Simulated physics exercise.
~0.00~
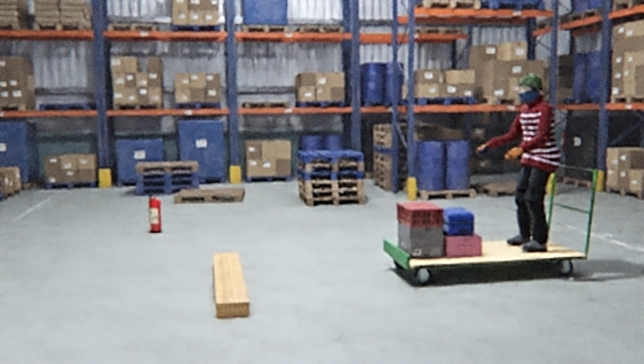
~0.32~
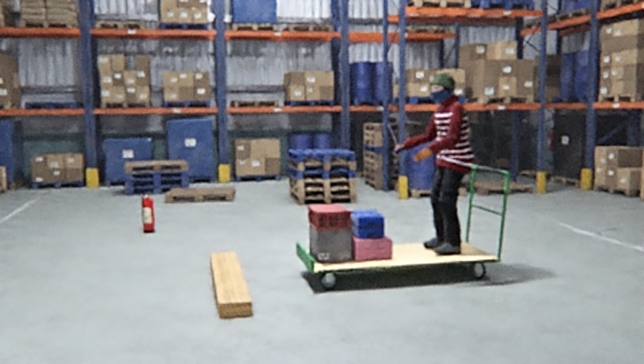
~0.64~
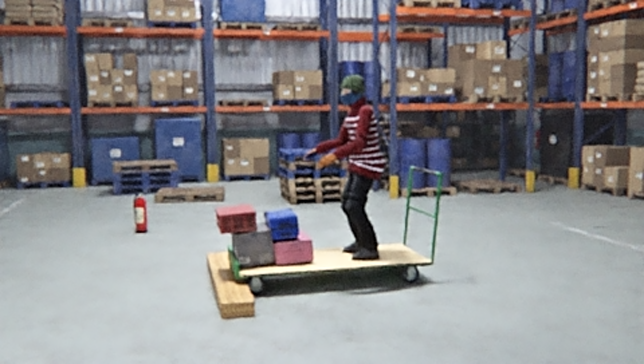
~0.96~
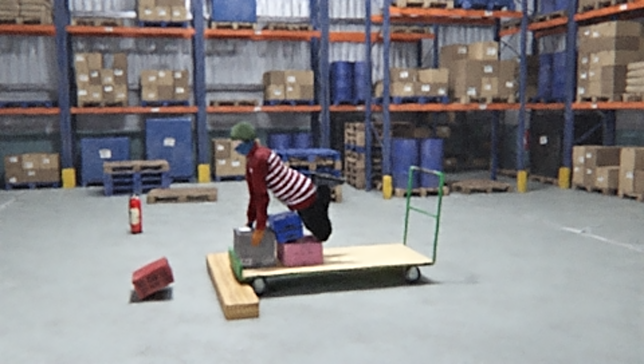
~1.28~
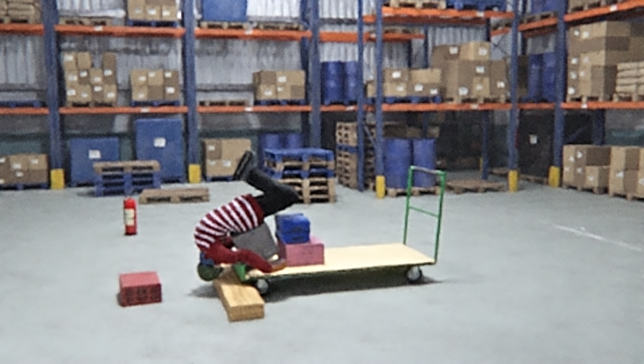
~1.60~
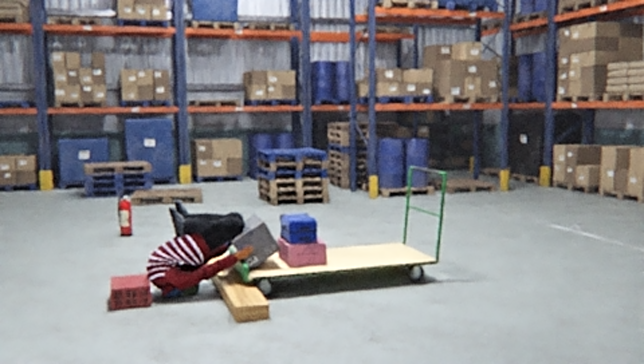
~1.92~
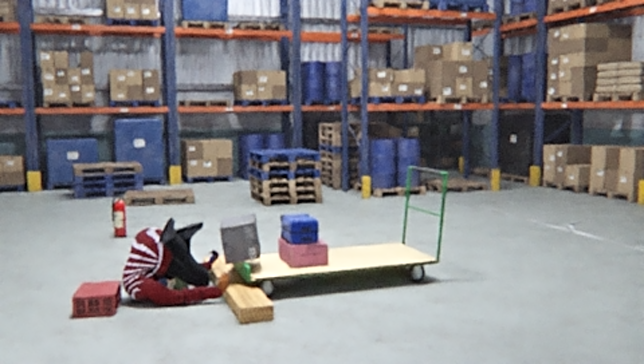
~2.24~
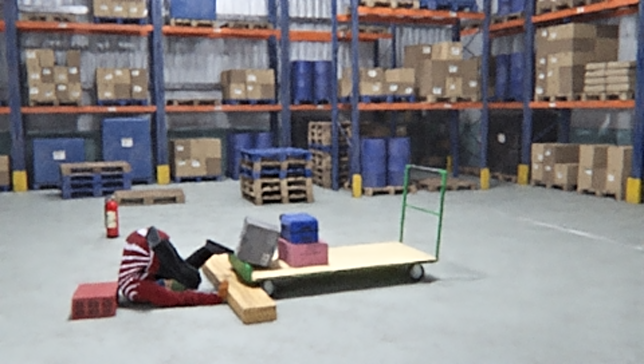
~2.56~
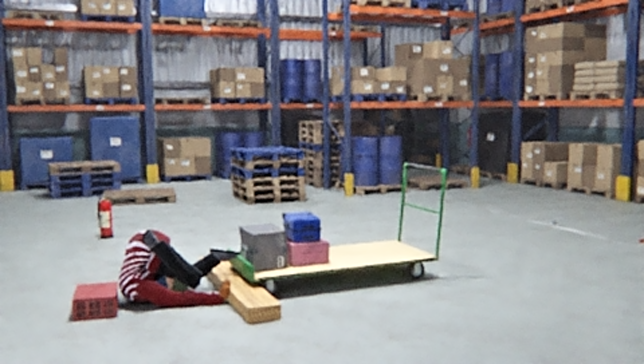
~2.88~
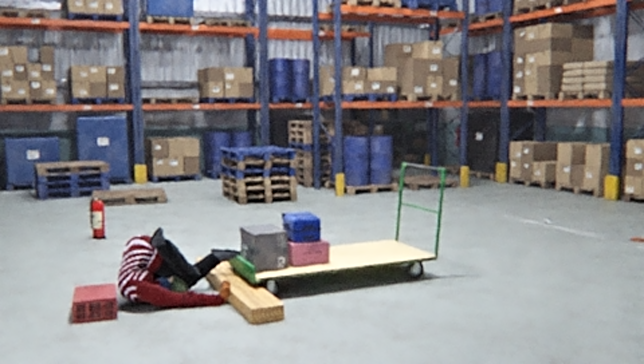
A person in a striped red top and green cap stands on a flat goods trolley rolling left across a warehouse floor, seen from the side with shelves of boxes and blue barrels behind. A red crate, grey parcel, blue suitcase and pink carton sit at its front. The trolley stops against a wooden beam, and the red crate flies off ahead. The person pitches over the load and tumbles headfirst to the floor, while the grey parcel tips and settles back on the deck. The person ends crumpled beyond the front edge, beside the red crate.
